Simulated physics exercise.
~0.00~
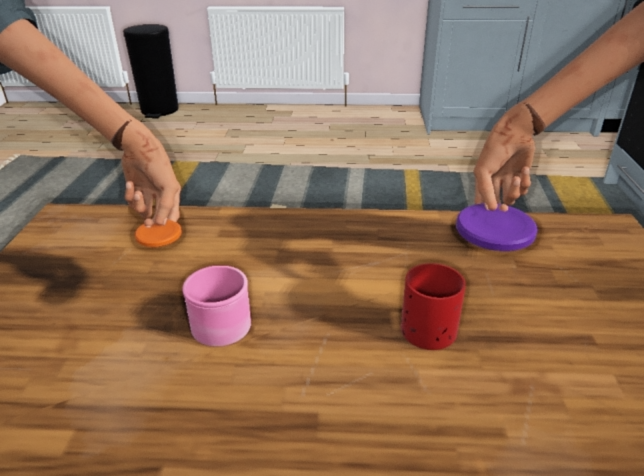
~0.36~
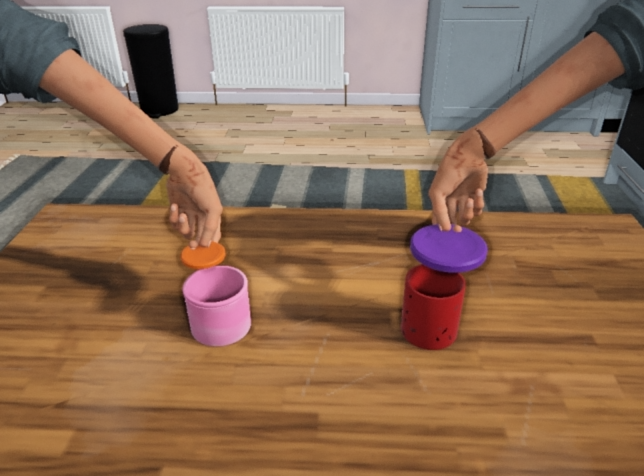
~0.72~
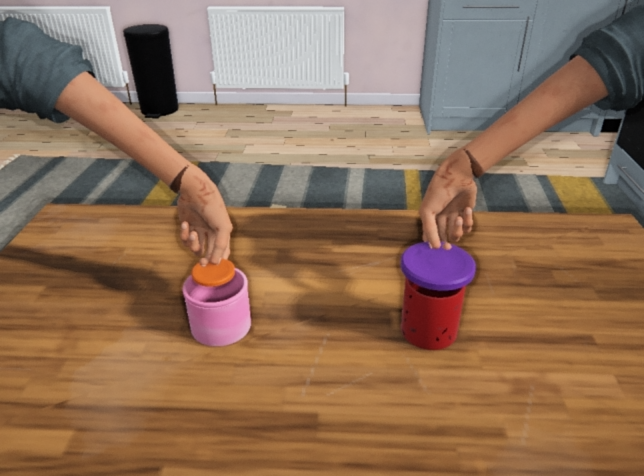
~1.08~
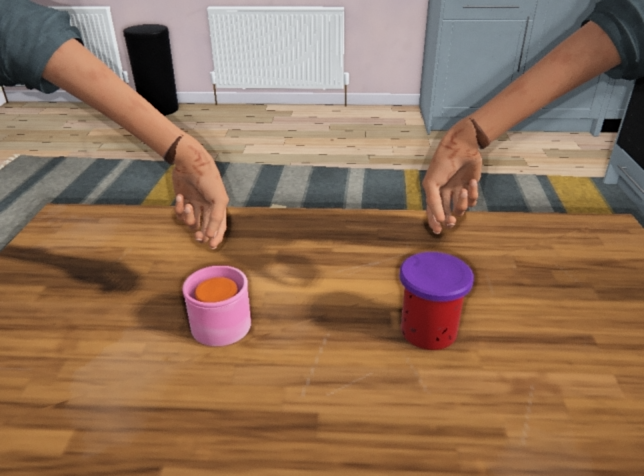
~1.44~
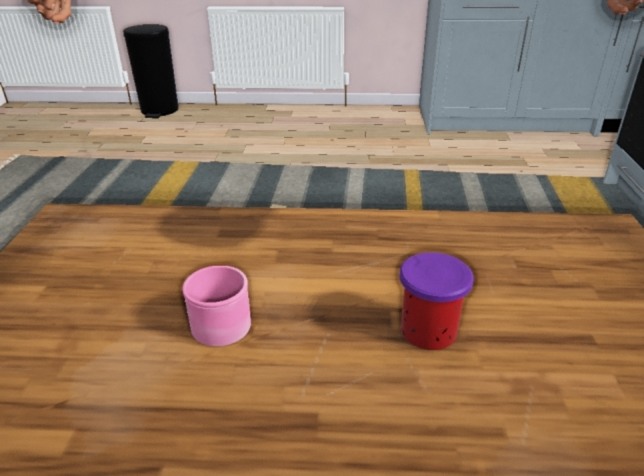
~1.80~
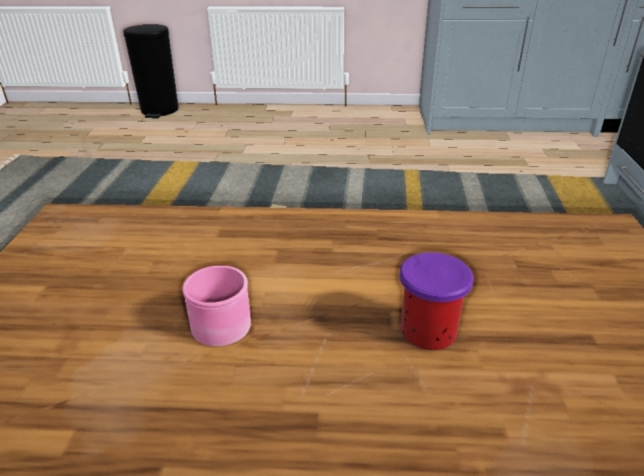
Two hands lowering discs onto containers and letting go, the orange one dropping inside the pink cup, the purple covering the red.
